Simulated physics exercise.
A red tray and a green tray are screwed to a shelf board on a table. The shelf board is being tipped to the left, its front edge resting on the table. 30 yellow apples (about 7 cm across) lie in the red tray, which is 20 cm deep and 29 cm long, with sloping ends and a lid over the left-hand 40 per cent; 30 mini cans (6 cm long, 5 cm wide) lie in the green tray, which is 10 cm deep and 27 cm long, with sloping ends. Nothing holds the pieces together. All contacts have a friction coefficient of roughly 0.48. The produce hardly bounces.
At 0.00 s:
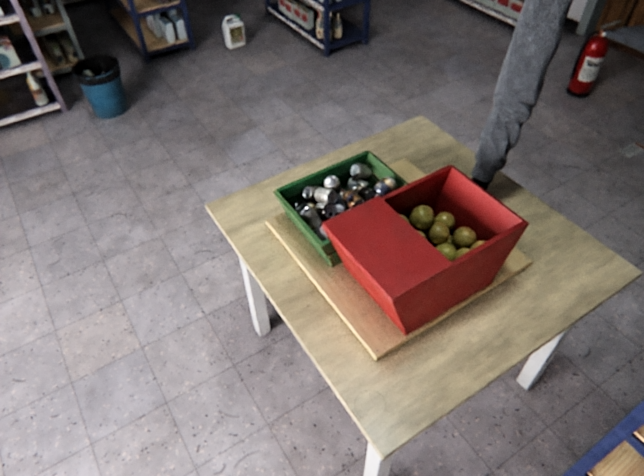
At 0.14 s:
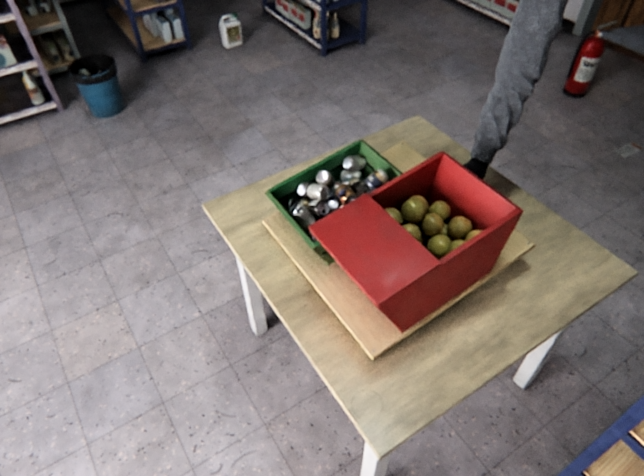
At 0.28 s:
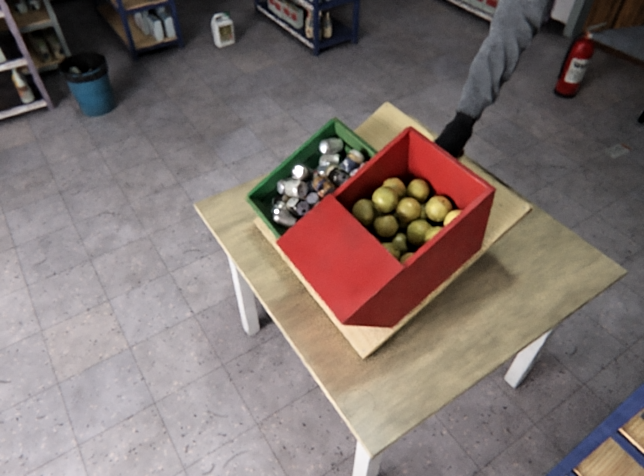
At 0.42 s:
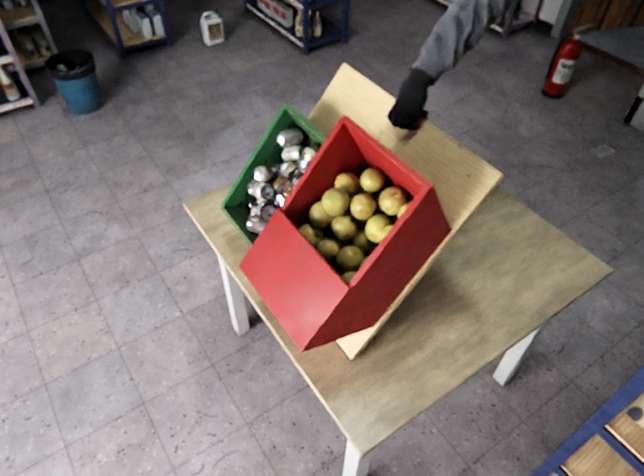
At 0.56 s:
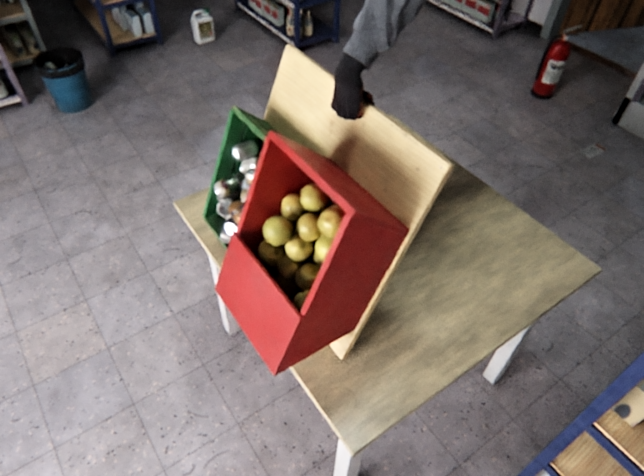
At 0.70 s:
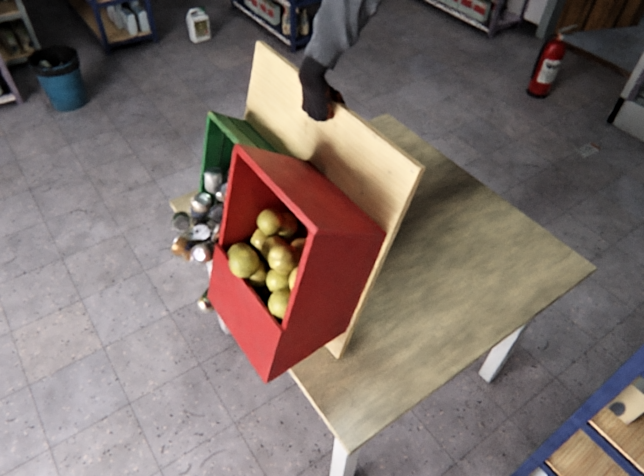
In a storeroom with a tiled floor, a gloved hand steadily tips a board on a table steeply to the left, carrying a red tray of yellow apples and a green tray, from which several mini cans tumble out.
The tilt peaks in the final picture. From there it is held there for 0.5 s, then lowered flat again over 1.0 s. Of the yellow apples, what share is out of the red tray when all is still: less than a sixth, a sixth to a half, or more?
Out of the red tray go under a sixth of the yellow apples.
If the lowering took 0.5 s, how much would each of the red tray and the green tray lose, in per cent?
Then red tray 0, green tray 80 per cent.
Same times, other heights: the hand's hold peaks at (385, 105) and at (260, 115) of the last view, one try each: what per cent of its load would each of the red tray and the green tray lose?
Red tray 0 then 20, green tray 50 then 100 per cent.
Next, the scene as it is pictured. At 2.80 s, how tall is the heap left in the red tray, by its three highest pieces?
About 17 cm.
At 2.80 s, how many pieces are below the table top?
Some 25 pieces.
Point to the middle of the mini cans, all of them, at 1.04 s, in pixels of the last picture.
At about (177, 328).
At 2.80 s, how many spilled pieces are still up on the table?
Roughly 0.
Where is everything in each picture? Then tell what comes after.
In the first frame (places track the rim corner closest to us here), red tray (394, 297); green tray (its farthest corner) (368, 152); tipped 0°; all still inside.
Red tray (380, 302); green tray (360, 141); tipped 8°, in the second frame.
Red tray (346, 319); tipped 26°, in the third frame.
Red tray (305, 345); tipped 49°, in the fourth frame.
Red tray (278, 368); tipped 67°, in the fifth frame.
Red tray (268, 377); tipped 75°; 10 out, the lowest can at (210, 300), in the sixth frame.
After 1.04 s, tilt 75°; the red tray is down by 1 of 30 and the green tray is down by 23 of 30.
After 1.46 s, tilt 62°; the red tray is down by 1 of 30 and the green tray is down by 25 of 30.
After 2.04 s, tilt 5°; the red tray is down by 1 of 30 and the green tray is down by 25 of 30.
Outcome (at 2.80 s), the red tray is down by 1 of 30 and the green tray is down by 25 of 30. Asked share, 1 of 30, 3 per cent.
